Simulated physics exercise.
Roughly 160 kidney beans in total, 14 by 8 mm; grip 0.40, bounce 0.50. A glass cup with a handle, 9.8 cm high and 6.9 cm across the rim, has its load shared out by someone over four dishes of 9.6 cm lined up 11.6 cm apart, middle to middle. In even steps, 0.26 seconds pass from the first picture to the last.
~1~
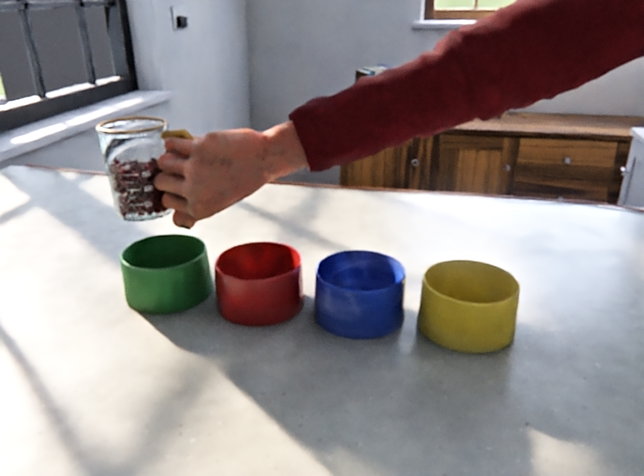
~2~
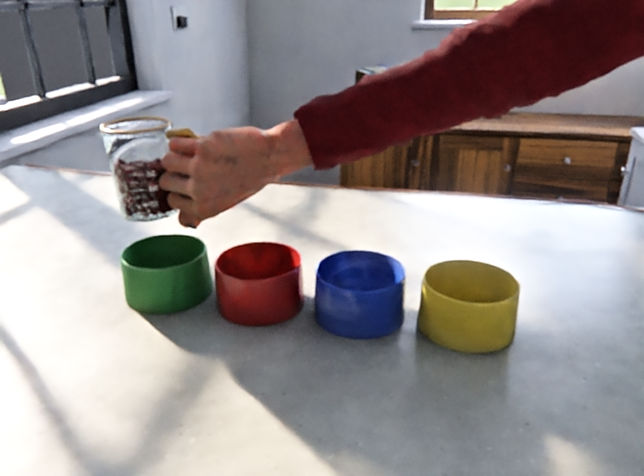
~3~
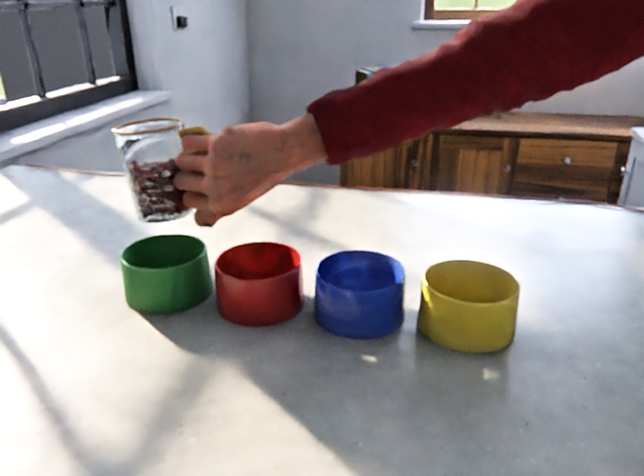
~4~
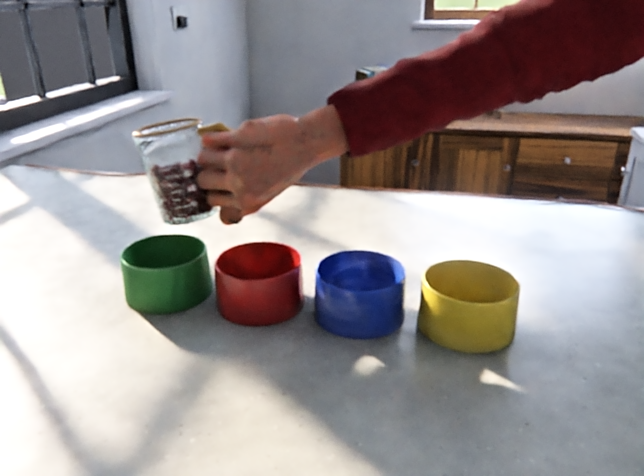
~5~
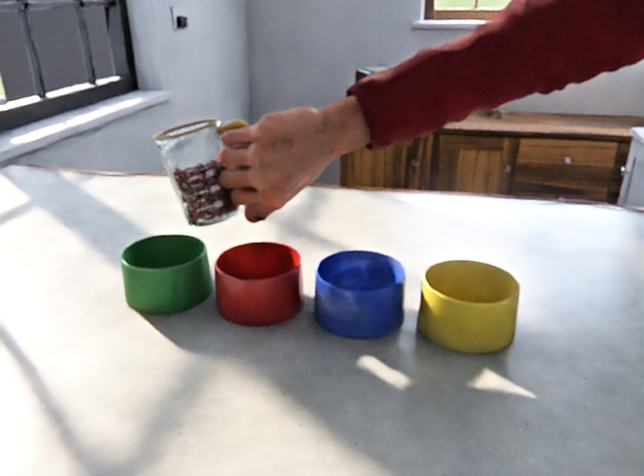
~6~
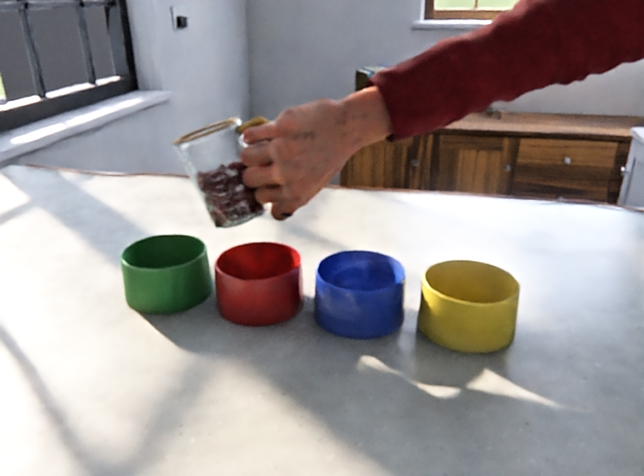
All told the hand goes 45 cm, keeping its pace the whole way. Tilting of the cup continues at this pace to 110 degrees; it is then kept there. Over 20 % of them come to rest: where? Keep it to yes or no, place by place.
Place by place: Red dish no, blue dish no, green dish no, yellow dish yes, counter no.
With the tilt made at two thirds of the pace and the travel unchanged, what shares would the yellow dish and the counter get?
In that case the yellow dish gets 100 while the counter gets 0.
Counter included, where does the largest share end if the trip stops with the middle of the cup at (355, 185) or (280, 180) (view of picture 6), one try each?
I'd bet on red for the first try and red for the second.
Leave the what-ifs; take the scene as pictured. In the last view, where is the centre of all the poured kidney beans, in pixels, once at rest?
Roughly (472, 310).
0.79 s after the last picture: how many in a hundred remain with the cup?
Roughly 100 %.
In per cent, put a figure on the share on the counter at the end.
Estimate: Around 0 %.
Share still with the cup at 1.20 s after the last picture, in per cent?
It comes out close to 65 per cent.
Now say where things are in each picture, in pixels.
In the first frame, cup at (139, 169), tilt 0 degrees, lip at (103, 123), moved 0.0 cm; middle of the pieces at (140, 188); green dish at (164, 251); red dish at (259, 260); blue dish at (361, 270); yellow dish at (471, 280).
In the second frame, cup at (144, 169), tilt 1 degrees, lip at (108, 124), moved 0.6 cm; middle of the pieces at (145, 188).
In the third frame, cup at (158, 170), tilt 4 degrees, lip at (120, 127), moved 2.3 cm; middle of the pieces at (160, 189).
In the fourth frame, cup at (180, 172), tilt 9 degrees, lip at (139, 131), moved 4.8 cm; middle of the pieces at (183, 191).
In the fifth frame, cup at (202, 173), tilt 14 degrees, lip at (158, 135), moved 7.4 cm; middle of the pieces at (206, 193).
In the sixth frame, cup at (225, 175), tilt 19 degrees, lip at (179, 140), moved 10.0 cm; middle of the pieces at (230, 194); green dish at (164, 251); red dish at (259, 260); blue dish at (361, 270); yellow dish at (471, 280).
Then, 0.47 s after the last picture, tilt 62 degrees; cup holds 100 %.
Then, 0.79 s after the last picture, tilt 92 degrees; cup holds 100 %.
Then, 1.20 s after the last picture, tilt 110 degrees; cup holds 65 %, yellow 30 %.
In the end, red 0 %, blue 0 %, green 0 %, yellow 100 %, counter 0 %.
